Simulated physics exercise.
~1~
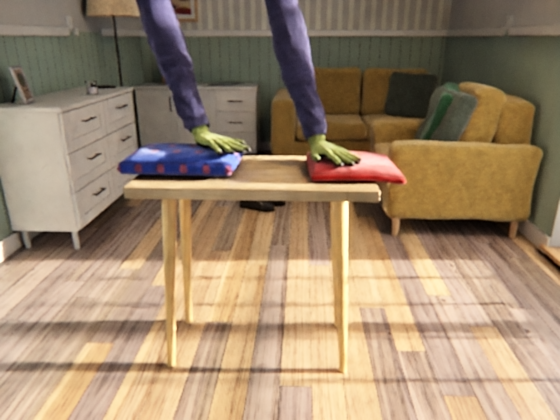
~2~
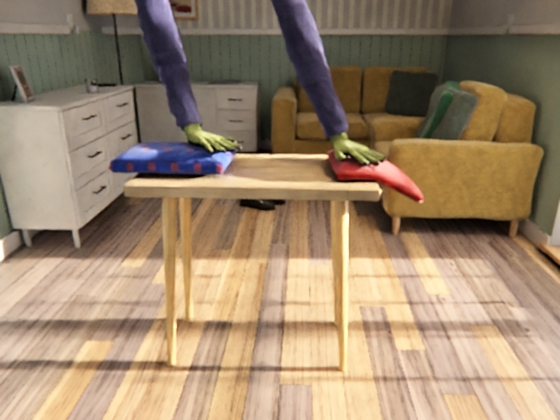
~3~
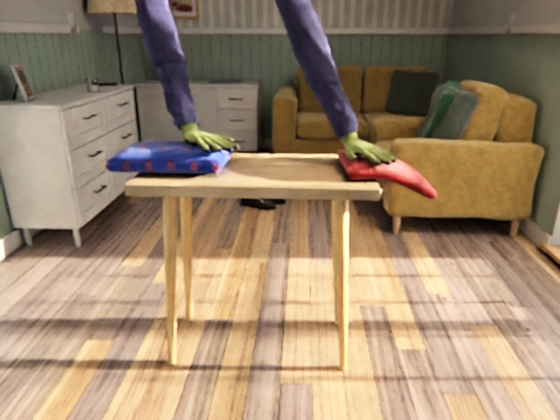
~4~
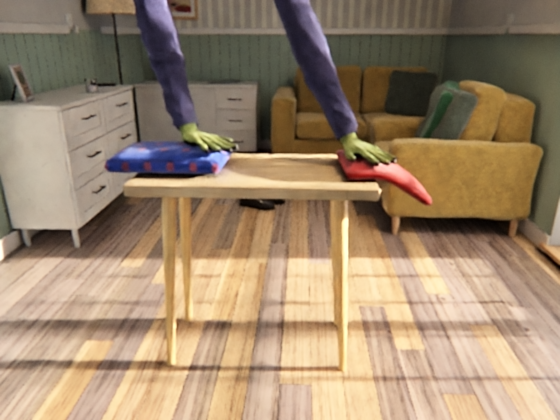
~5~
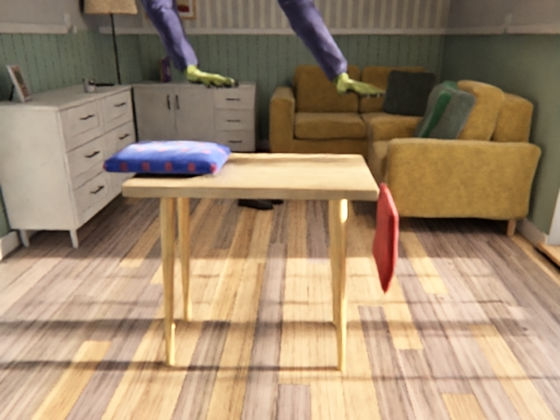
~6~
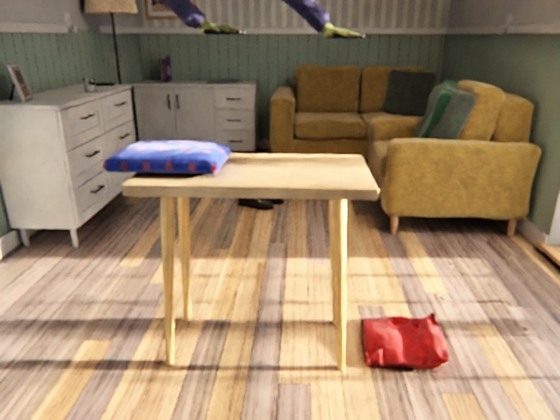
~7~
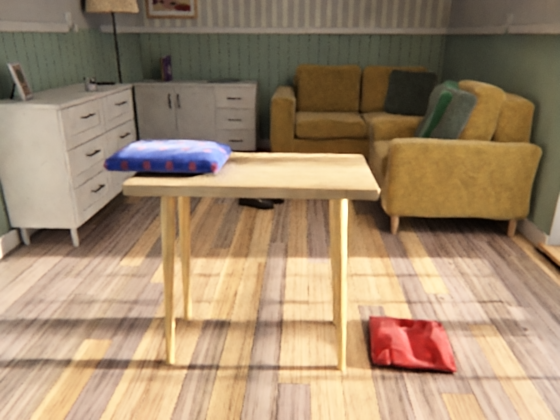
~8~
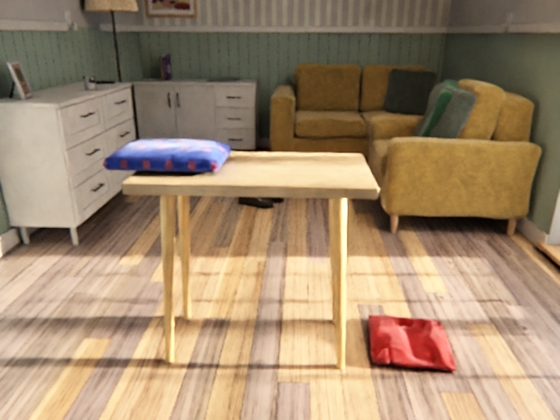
In a living room, green hands sliding blue and red cushions apart on a bench, the red one falling to the floor.
